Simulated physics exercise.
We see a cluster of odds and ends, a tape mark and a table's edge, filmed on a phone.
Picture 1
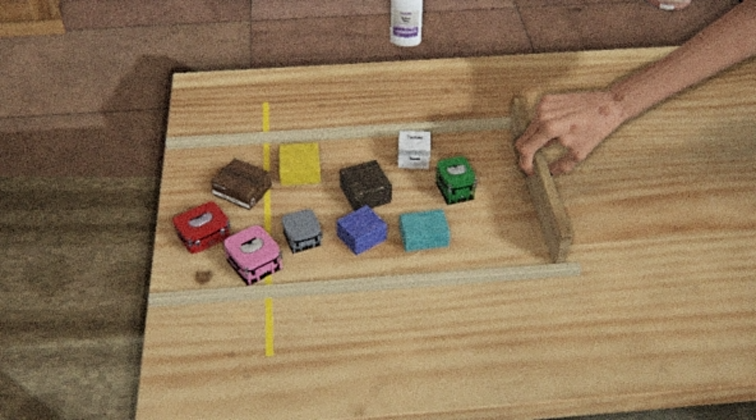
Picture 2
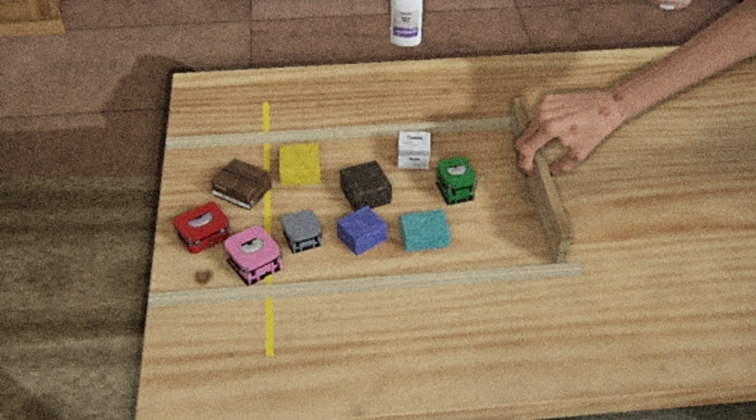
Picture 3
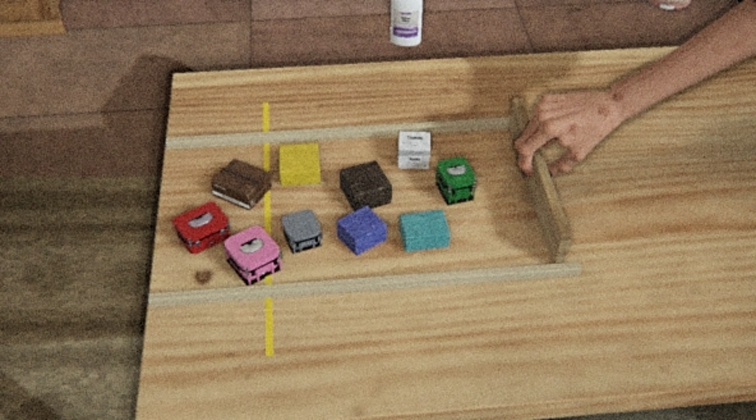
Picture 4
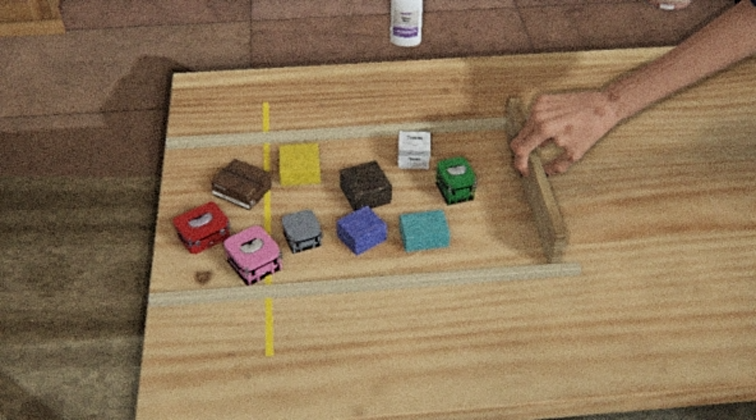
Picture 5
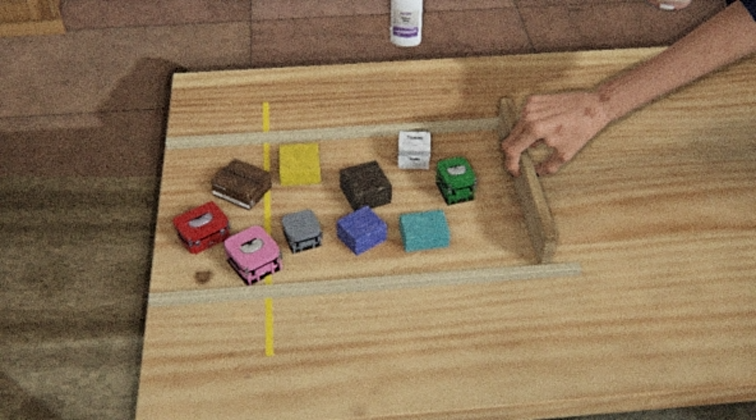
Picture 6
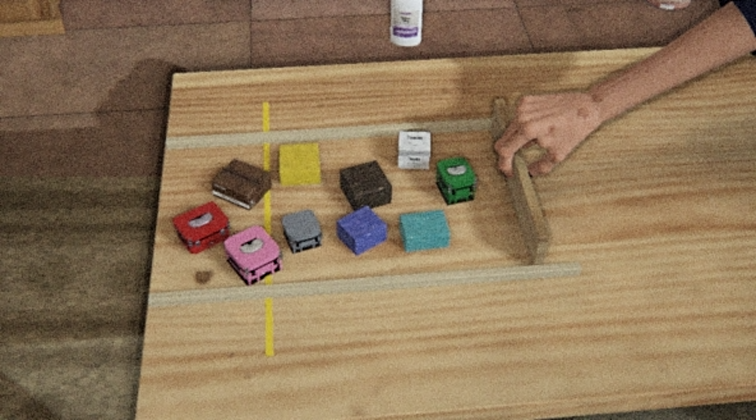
A hand slides a wooden board slightly left toward colourful blocks and cases, which stay still.
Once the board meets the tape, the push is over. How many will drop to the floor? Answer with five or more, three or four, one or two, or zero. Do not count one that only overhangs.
The count that falls is one or two.
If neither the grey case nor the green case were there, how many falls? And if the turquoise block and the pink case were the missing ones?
Try one: 0; try two: 0.
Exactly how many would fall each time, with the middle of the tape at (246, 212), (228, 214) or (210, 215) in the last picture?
Per try: 3; 3; 5.
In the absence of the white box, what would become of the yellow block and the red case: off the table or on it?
So the yellow block is still there and the red case goes off the edge.
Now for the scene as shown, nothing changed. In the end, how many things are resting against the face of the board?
That would be 3 of them.
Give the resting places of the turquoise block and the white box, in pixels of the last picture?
I'd put one at around (245, 242) and the other at around (251, 163).
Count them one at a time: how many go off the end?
Total: 1.
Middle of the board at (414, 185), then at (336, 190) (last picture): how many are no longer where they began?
First 5, then 10.
Early on, none off yet; red case at rest near (202, 229); brown box at rest near (242, 184); pink case at rest near (253, 256).
Finally, the number that fall off is one or two; lost, red case.
